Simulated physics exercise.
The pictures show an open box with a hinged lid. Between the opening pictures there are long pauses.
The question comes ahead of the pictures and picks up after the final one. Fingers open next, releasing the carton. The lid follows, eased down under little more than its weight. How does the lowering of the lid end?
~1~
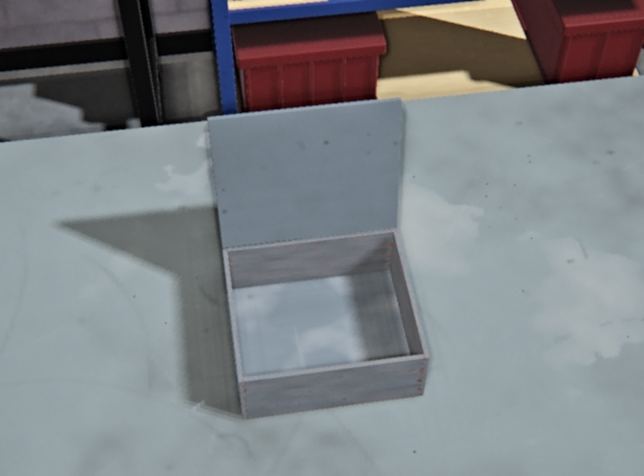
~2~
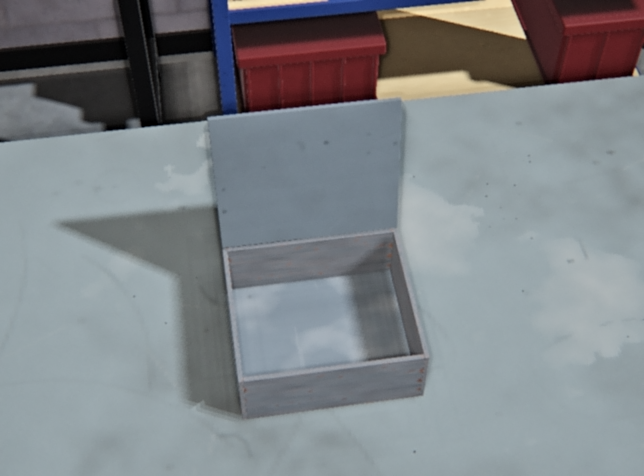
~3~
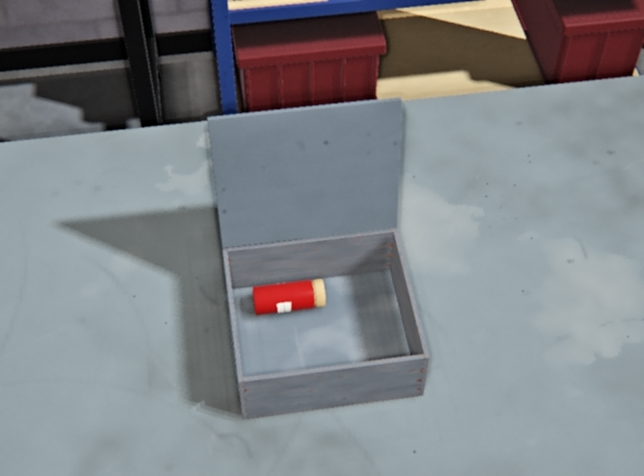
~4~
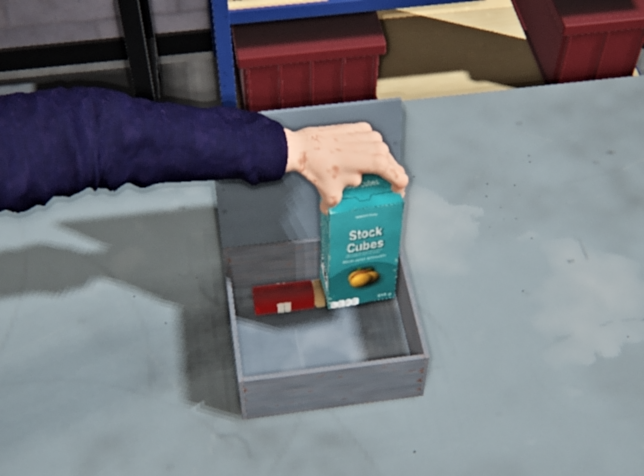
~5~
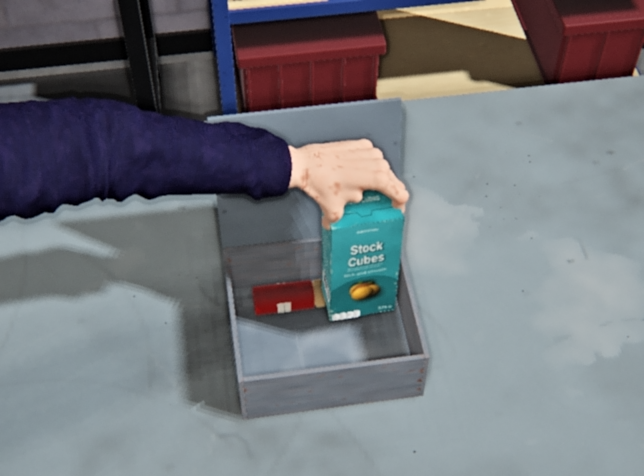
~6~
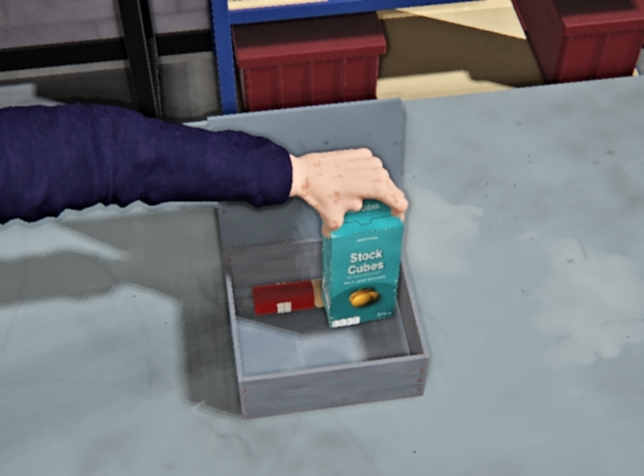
The lid is stopped partway open.
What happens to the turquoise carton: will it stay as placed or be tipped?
Result: The turquoise carton leans over.
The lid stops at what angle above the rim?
Measured angle - around 20°.
Then, 0.50 s past the last view, turquoise carton rocked 35° from its first pose near (377, 325); red shaker displaced a little.
Then, 1.40 s past the last view, lid 72° above the rim; turquoise carton rocked 46° from its first pose near (378, 332); red shaker displaced a little.
Then, 1.90 s past the last view, lid 37° above the rim; turquoise carton rocked 45° from its first pose near (378, 332); red shaker displaced a little.
Then, 3.20 s past the last view, lid 20° above the rim; turquoise carton rocked 45° from its first pose near (378, 332); red shaker displaced a little.
Finally, lid 20° above the rim; down or leaning hard in the box, turquoise carton; red shaker still in place. Final places as the last picture's camera would see them, turquoise carton near (378, 332).
